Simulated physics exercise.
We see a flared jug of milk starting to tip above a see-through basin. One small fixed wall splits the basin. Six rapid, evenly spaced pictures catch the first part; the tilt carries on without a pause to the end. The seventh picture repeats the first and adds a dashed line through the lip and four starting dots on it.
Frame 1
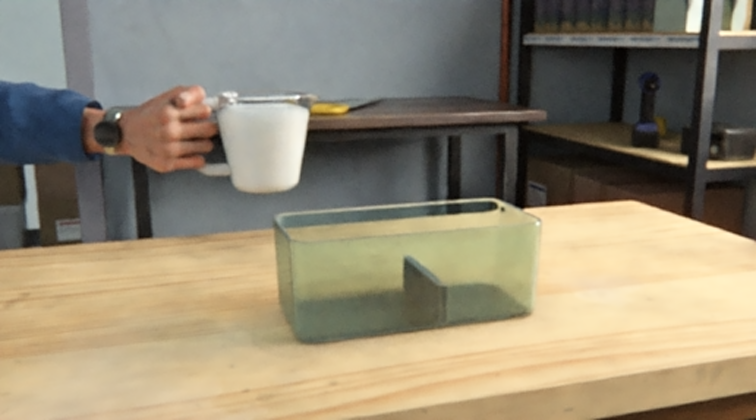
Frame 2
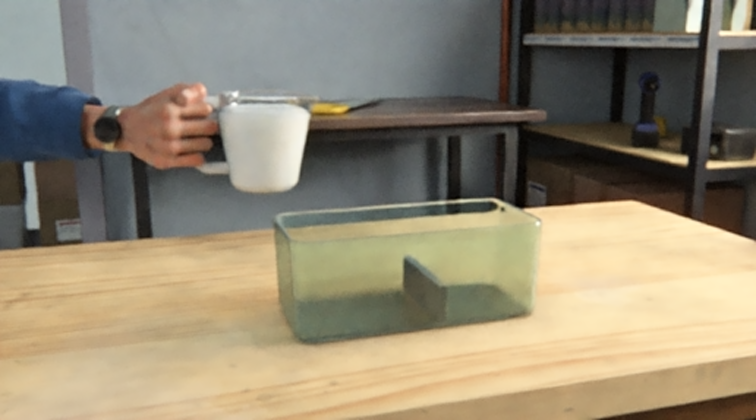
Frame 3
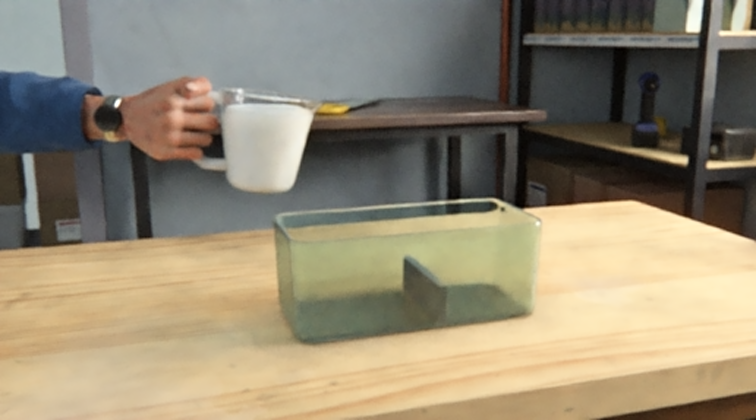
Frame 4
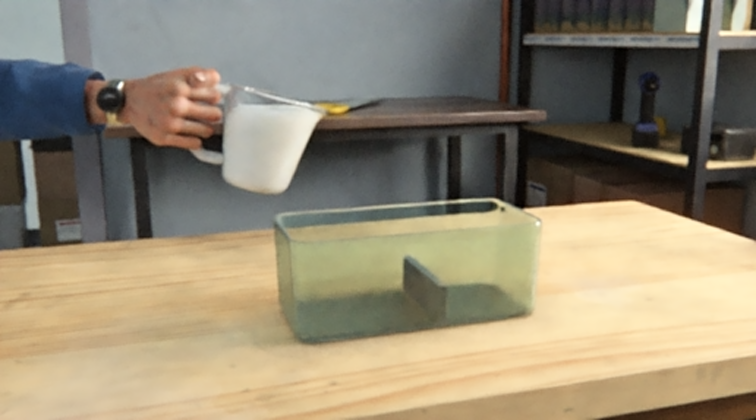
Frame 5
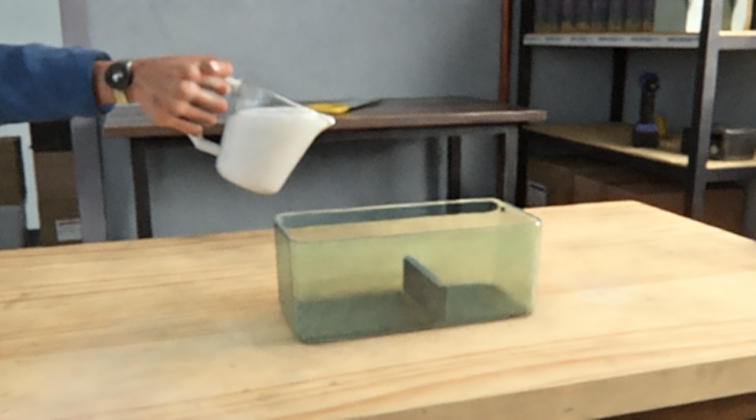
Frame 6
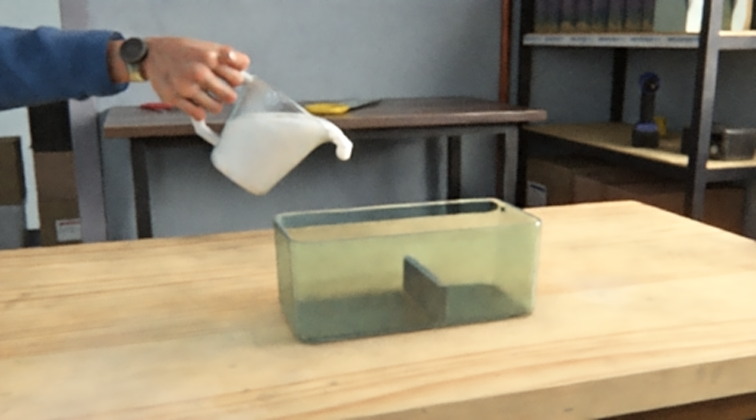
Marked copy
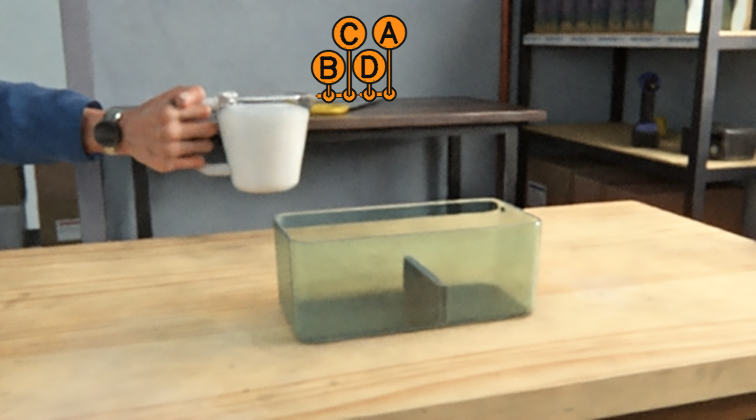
A hand tilts a jug of white milk rightward until milk starts over its lip.
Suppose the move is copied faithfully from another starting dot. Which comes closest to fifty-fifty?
Place A.
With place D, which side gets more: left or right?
The left side.
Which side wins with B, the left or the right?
The left one.
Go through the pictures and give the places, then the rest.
In the first picture, upright, lip at (318, 95); basin from (295, 342) to (533, 312); top of the wall at (424, 269); nothing has left yet.
In the second picture, upright, lip at (319, 97); nothing has left yet.
In the third picture, tipped about 7°, lip at (323, 102); nothing has left yet.
In the fourth picture, tipped about 15°, lip at (327, 111); nothing has left yet.
In the fifth picture, tipped about 26°, lip at (331, 124); milk is over the lip, down to (331, 124).
In the sixth picture, tipped about 39°, lip at (333, 139); milk is over the lip, down to (342, 156).
On the marked copy, A at (389, 94); B at (328, 95); C at (349, 95); D at (369, 94).
With A, about 41 % ends left of the wall and 58 % right of it.
With B, about 96 % ends left of the wall and 4 % right of it.
With C, about 94 % ends left of the wall and 4 % right of it.
With D, about 75 % ends left of the wall and 24 % right of it.
